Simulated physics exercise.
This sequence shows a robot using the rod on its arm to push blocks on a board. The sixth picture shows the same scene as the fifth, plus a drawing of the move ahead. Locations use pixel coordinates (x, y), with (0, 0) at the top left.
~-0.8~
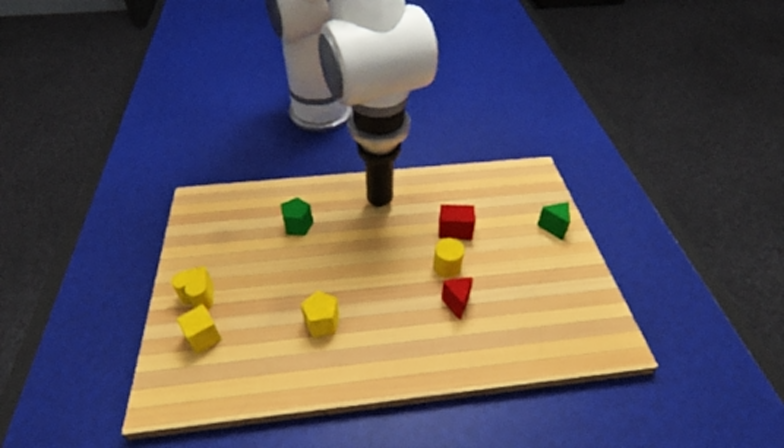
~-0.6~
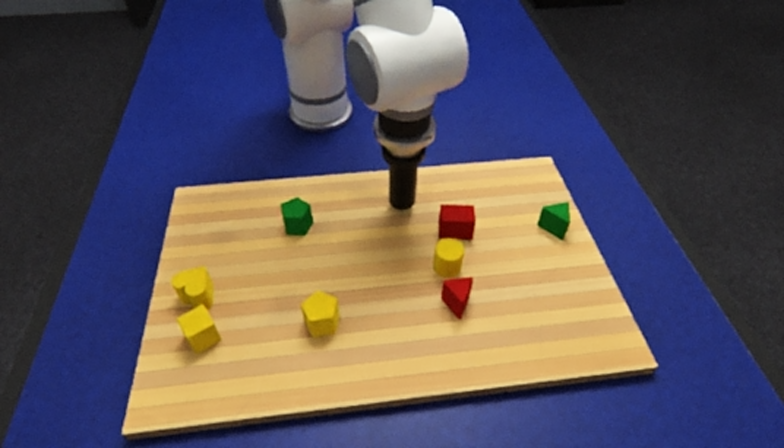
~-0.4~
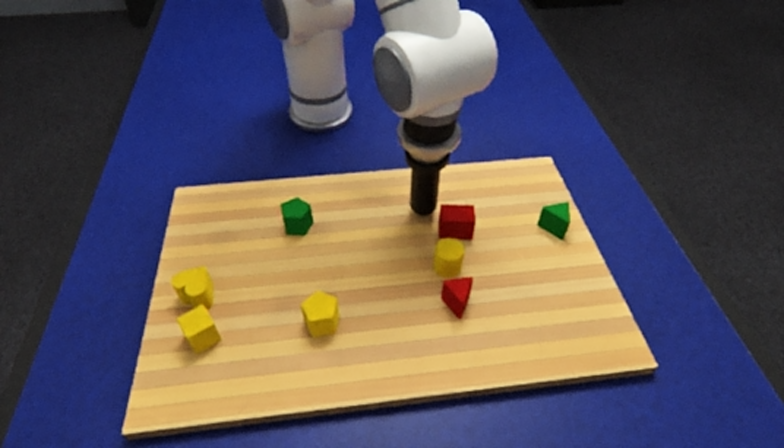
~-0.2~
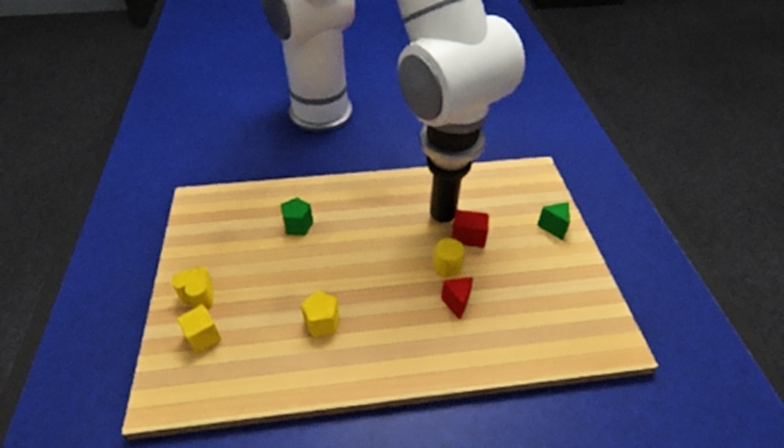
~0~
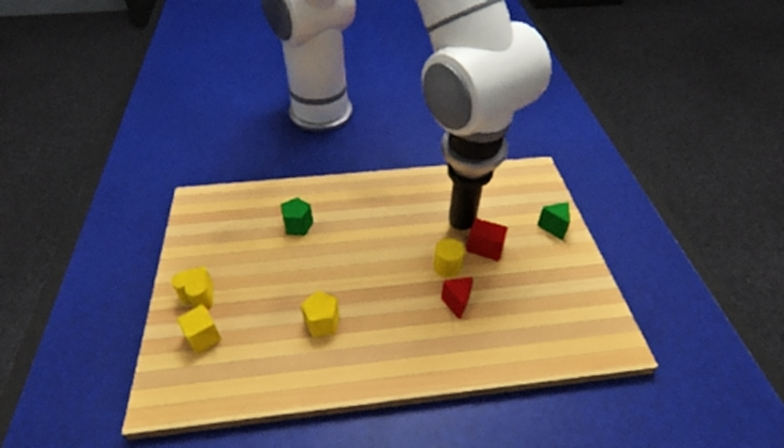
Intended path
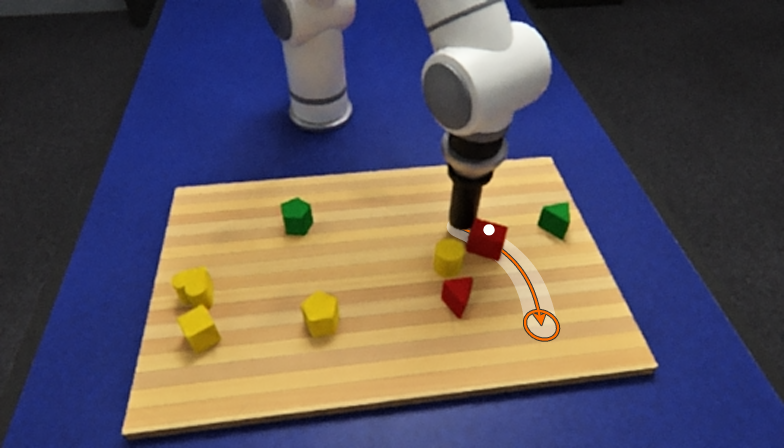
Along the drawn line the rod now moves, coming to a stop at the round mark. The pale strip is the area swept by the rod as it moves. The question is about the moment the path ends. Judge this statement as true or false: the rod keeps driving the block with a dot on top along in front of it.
Answer: True.
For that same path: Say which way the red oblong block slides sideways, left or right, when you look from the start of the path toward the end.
That block drifts right.
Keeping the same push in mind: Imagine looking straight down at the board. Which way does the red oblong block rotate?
Clockwise, from overhead.
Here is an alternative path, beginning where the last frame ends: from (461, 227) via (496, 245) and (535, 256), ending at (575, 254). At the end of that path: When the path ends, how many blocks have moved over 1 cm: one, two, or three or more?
Total moved: One.
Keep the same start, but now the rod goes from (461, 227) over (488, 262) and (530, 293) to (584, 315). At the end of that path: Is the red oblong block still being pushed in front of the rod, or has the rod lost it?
I think it loses its spot in front.
The drawn path runs from (461, 227) over (500, 249) and (529, 282) to (541, 325); the dot is on the red oblong block.
On the path given first. One third of the way, rod (502, 242); red oblong block (516, 257), turned 50° clockwise.
Two thirds of the way, rod (531, 276); red oblong block (532, 294), turned 95° clockwise.
At the end, rod (544, 319); yellow circle not moved; red oblong block (534, 337), turned 115° clockwise.
